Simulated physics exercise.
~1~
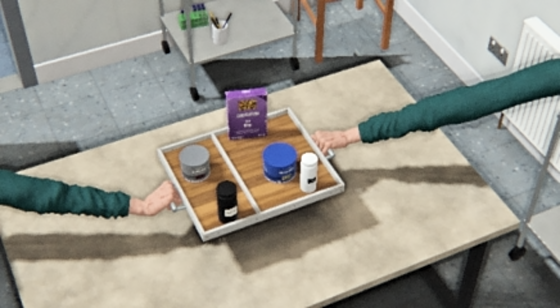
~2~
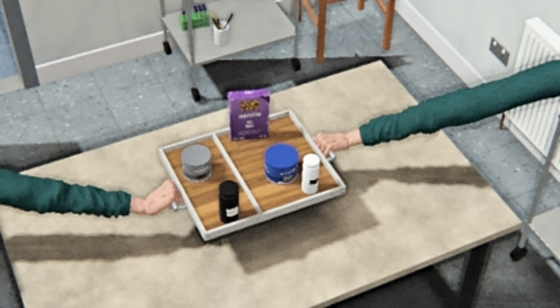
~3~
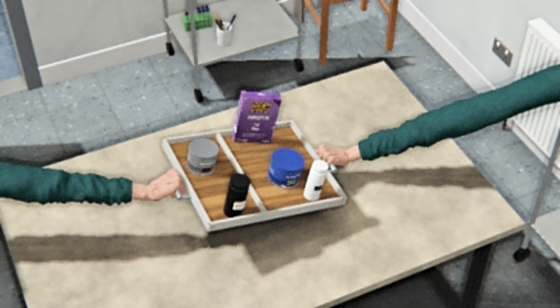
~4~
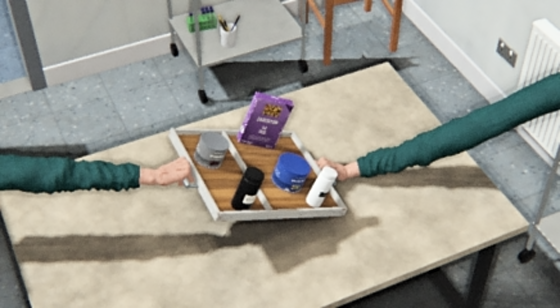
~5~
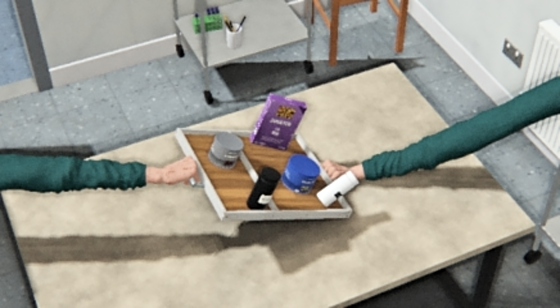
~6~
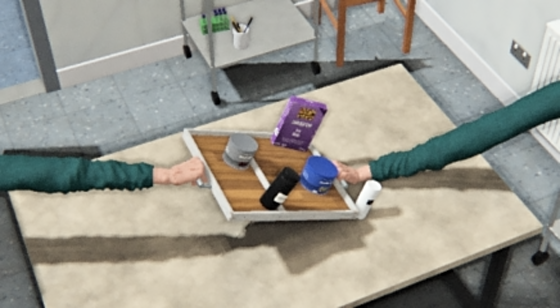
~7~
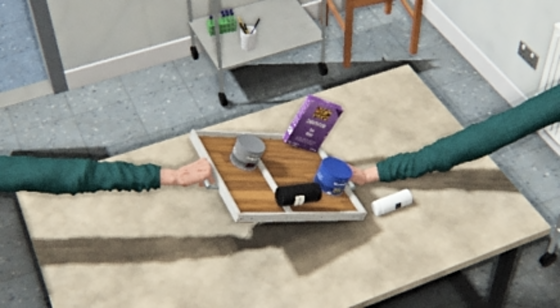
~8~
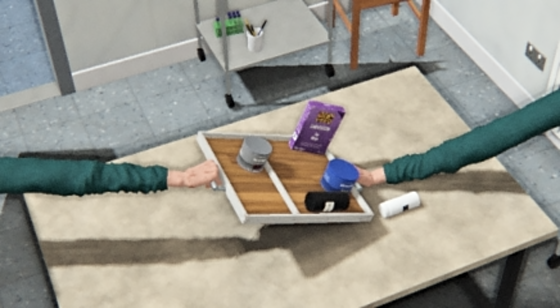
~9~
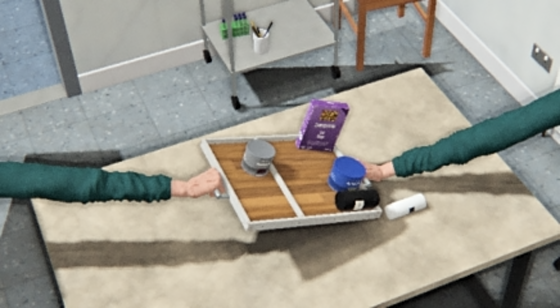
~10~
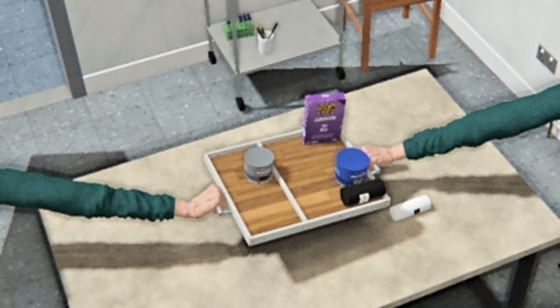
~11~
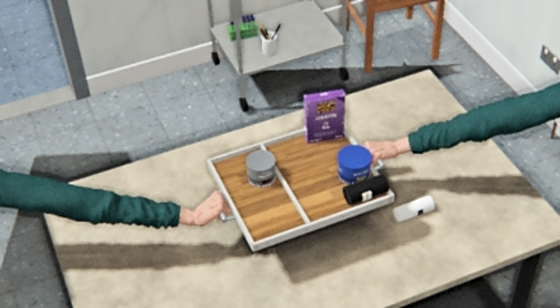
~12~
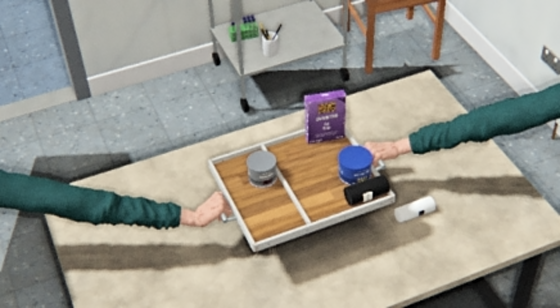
At the start, two hands in green sleeves hold a divided wooden tray above a table, carrying a purple packet, a grey tub, a blue tub, a black jar and a white shaker, all upright. The right side of the tray dips, and the containers begin to lean. The white shaker tips over the right rim and drops onto the table, then the black jar topples onto its side and shifts toward the right edge. The hands bring the tray back to level. Finally, the jar lies beside the blue tub, the packet and tubs stand upright, and the shaker rests on the table.
